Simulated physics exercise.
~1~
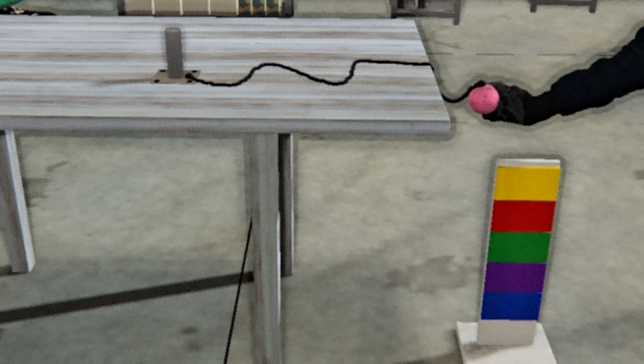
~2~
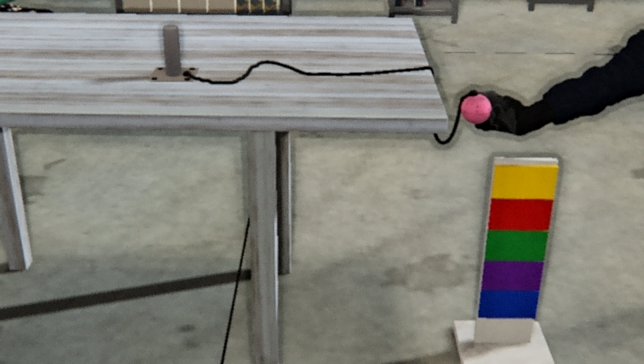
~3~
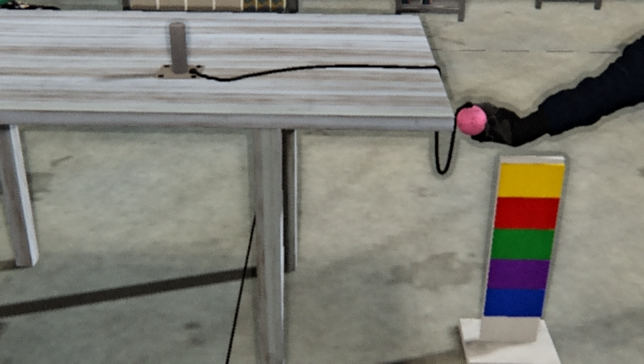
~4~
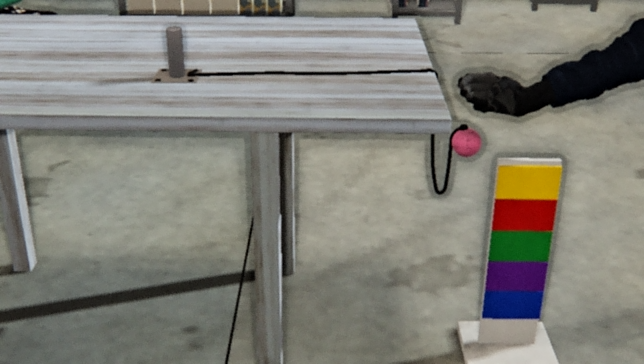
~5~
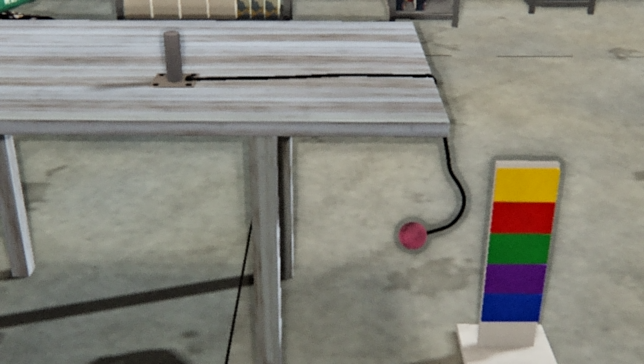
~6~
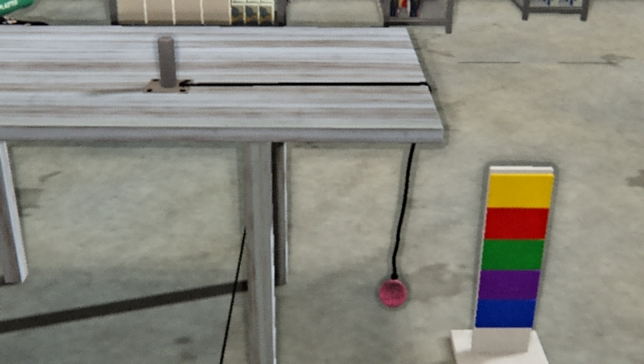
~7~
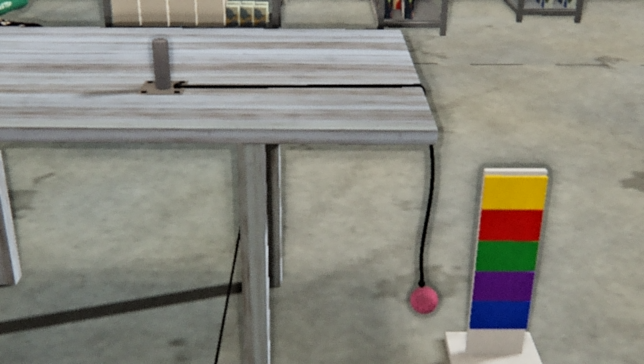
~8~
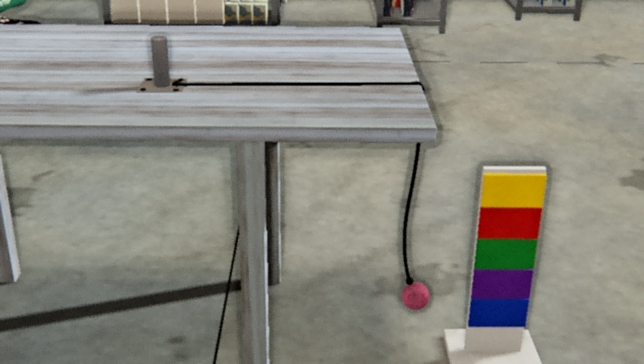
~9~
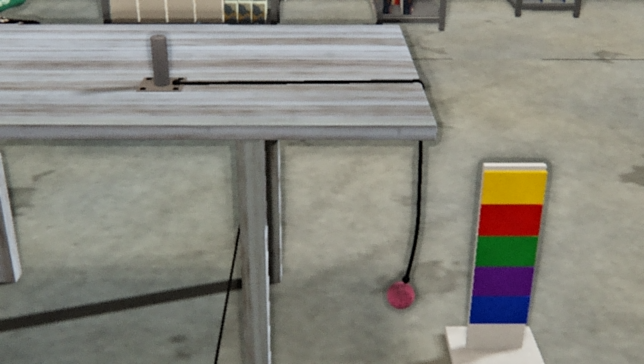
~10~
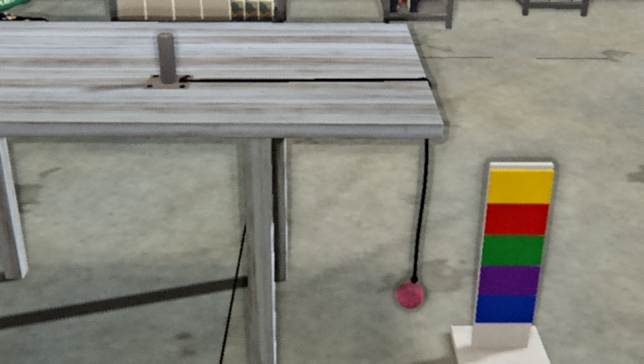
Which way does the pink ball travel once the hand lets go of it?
The pink ball moves down, dropping below the table's edge until it hangs on its dark cord.
